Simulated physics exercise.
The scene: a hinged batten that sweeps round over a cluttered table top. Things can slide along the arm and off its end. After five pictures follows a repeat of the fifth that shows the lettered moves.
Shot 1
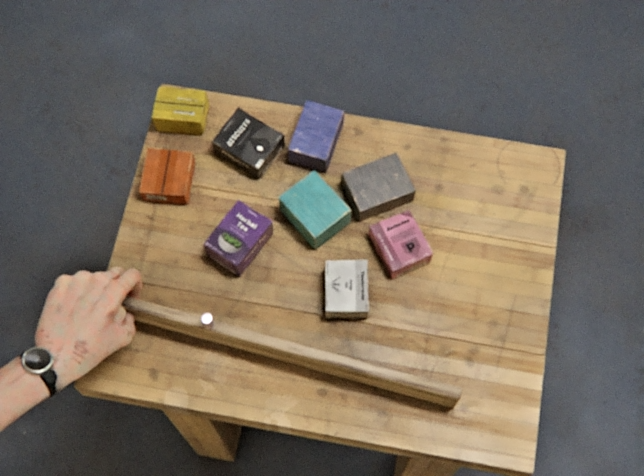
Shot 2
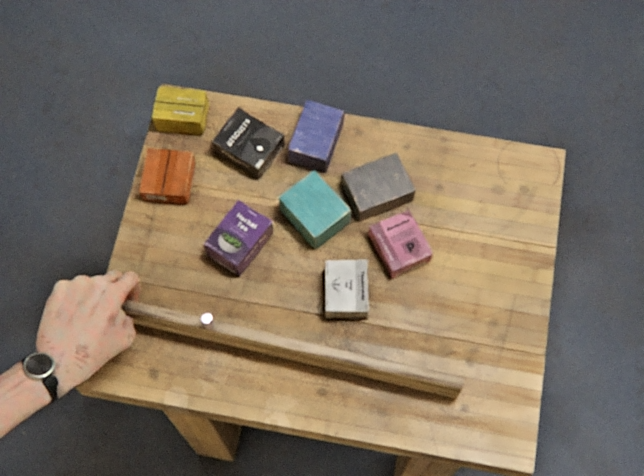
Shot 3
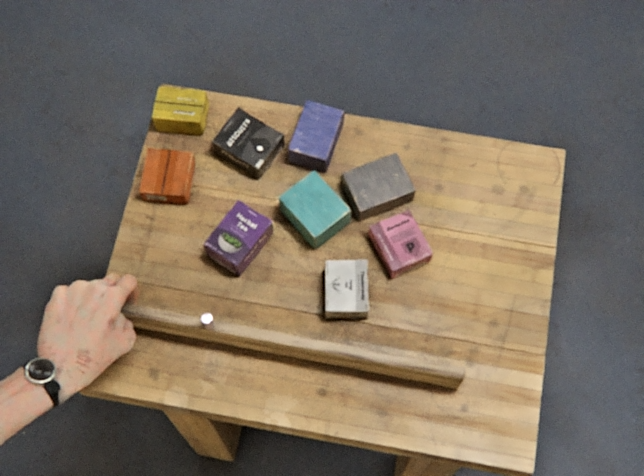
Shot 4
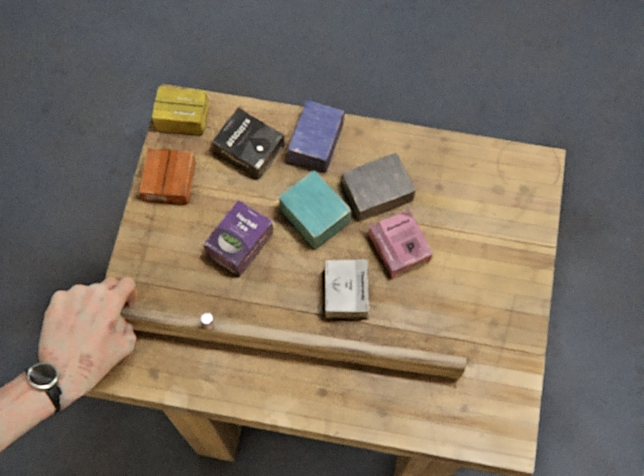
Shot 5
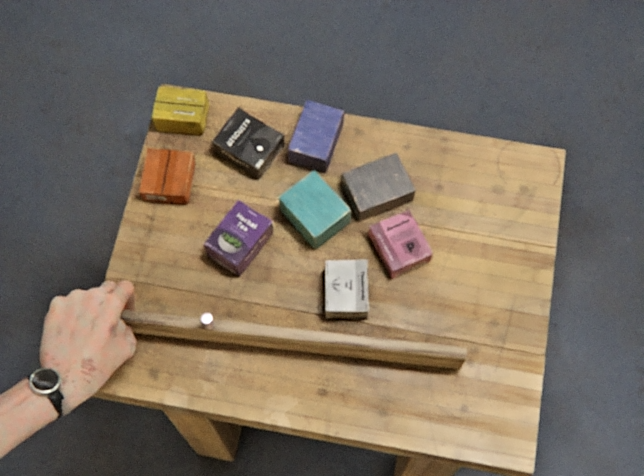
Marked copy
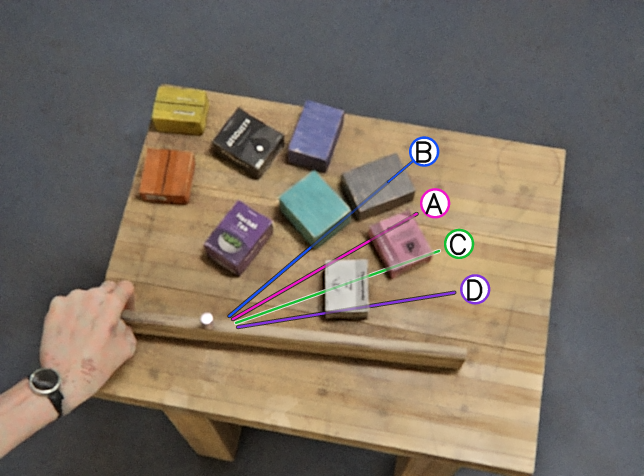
A hand swings the wooden arm slightly upward across the table below the scattered boxes.
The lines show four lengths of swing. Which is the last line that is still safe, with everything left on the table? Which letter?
Line B.
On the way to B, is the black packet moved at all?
Yes.
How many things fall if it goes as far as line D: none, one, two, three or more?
The count is none.
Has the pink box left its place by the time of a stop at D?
No.
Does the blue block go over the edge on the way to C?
No.
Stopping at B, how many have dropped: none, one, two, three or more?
In all, none.
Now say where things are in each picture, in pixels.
Black packet (249, 143); blue block (316, 136); purple box (239, 239), in the first picture.
Arm (340, 354); white packet (347, 290), in the second picture.
Arm (341, 349); orange box (168, 176), in the third picture.
Arm (342, 344); grey block (378, 187), in the fourth picture.
Arm (343, 339); black packet (249, 143); blue block (316, 136); purple box (239, 239), in the fifth picture.
On the marked copy, A at (327, 265); B at (311, 247); C at (339, 287); D at (347, 309).
With B. Early on, arm (341, 298); white packet (340, 276); yellow box (181, 111).
Further on, arm (326, 262); blue block (314, 131); grey block (359, 166).
At the end, arm (309, 241); blue block (295, 109); grey block (324, 138); nothing has fallen.
As for the rest, A is safe but short; C is safe but short; D is safe but short.
